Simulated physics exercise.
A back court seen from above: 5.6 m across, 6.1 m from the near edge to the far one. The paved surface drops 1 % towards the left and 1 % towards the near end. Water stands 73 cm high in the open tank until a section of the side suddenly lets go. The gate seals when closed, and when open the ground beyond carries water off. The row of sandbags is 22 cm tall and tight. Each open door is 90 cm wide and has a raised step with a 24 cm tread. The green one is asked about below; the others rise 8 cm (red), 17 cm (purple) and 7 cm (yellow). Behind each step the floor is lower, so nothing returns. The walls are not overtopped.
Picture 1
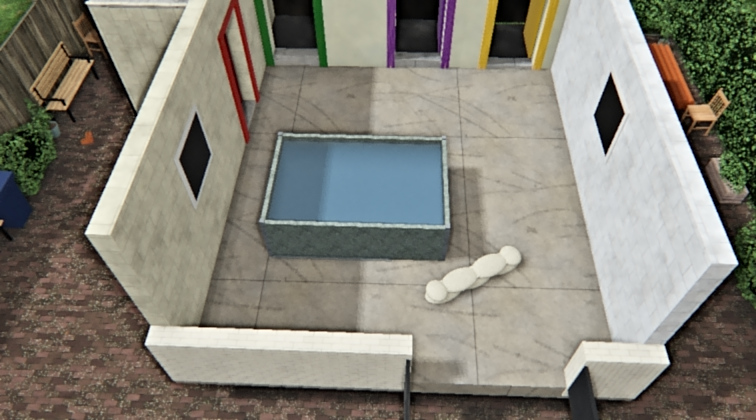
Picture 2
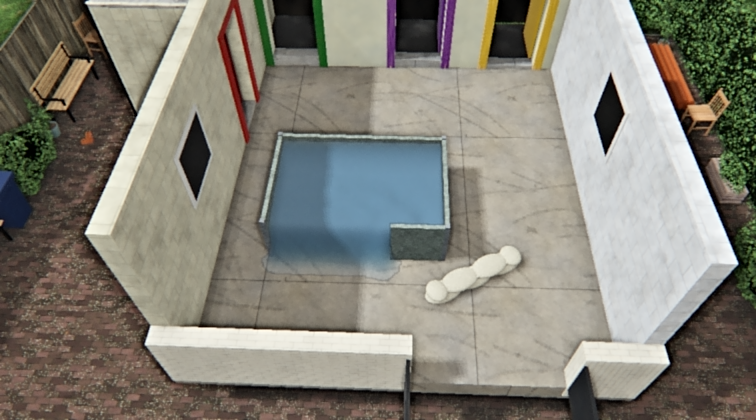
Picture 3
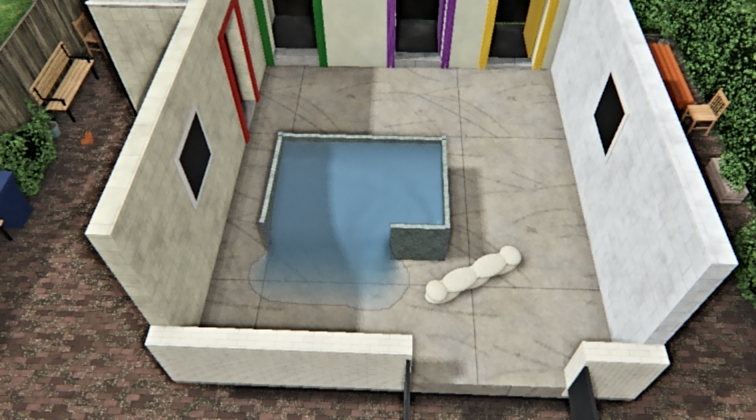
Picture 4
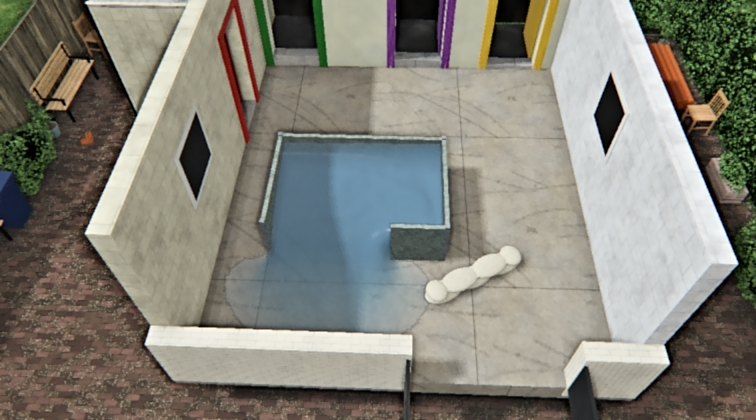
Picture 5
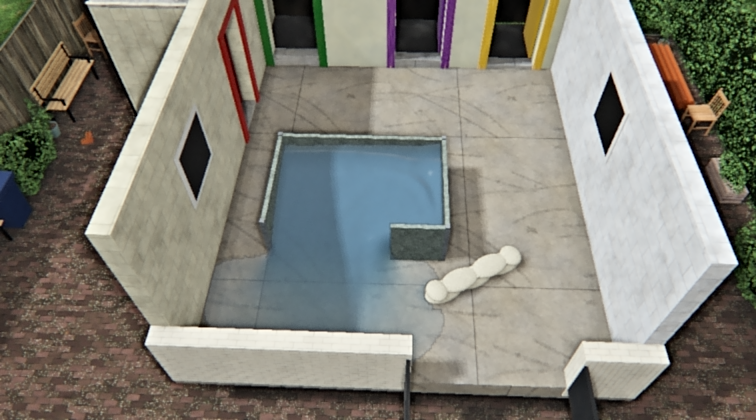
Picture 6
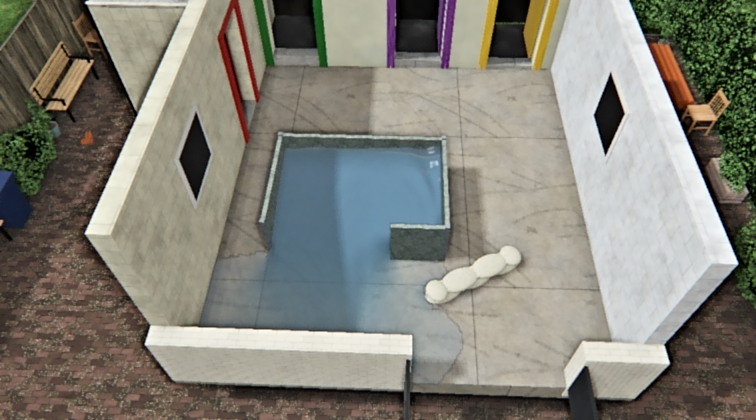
Water poured out of a raised stone tank in a walled courtyard after most of its front side disappeared, then spread across the paving to the near wall and around a white, lumpy object.
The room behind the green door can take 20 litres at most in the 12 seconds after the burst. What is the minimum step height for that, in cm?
Close to 25 cm is just enough.
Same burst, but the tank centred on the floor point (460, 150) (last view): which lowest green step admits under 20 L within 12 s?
Then roughly 15 cm.
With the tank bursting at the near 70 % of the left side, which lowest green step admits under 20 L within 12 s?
Some 21 cm.
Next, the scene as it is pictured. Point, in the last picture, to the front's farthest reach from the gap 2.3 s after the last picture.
Near (266, 70).
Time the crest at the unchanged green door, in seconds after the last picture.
Around 2.8 s.
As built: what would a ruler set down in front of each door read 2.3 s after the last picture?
Depths in cm: Red 11, purple 0, green 3, yellow 0.
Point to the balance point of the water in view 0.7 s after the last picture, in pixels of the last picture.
Around (335, 261).
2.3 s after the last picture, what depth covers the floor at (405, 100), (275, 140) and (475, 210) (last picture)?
In that order: 0, 9 and 0 cm.
Then, 0.7 s after the last picture water covers 20 % of the floor, deepest (74 cm) near (193, 356); it has not reached the green door.
Then, 2.3 s after the last picture water covers 45 % of the floor, deepest (36 cm) near (193, 356); 3 cm at the green door, 0 litres in over its 23 cm step.
Then, 11.3 s after the last picture water covers 95 % of the floor, deepest (12 cm) near (235, 189); 7 cm at the green door, 30 litres in over its 23 cm step.
At the green door as built, the water peaked near 31 cm, 2.9 s after the last picture.
Run again over the same 12 s with other heights there, 52 litres in over 20 cm, 4 litres over 32 cm. The limit of 20 litres is kept from about 25 cm up.
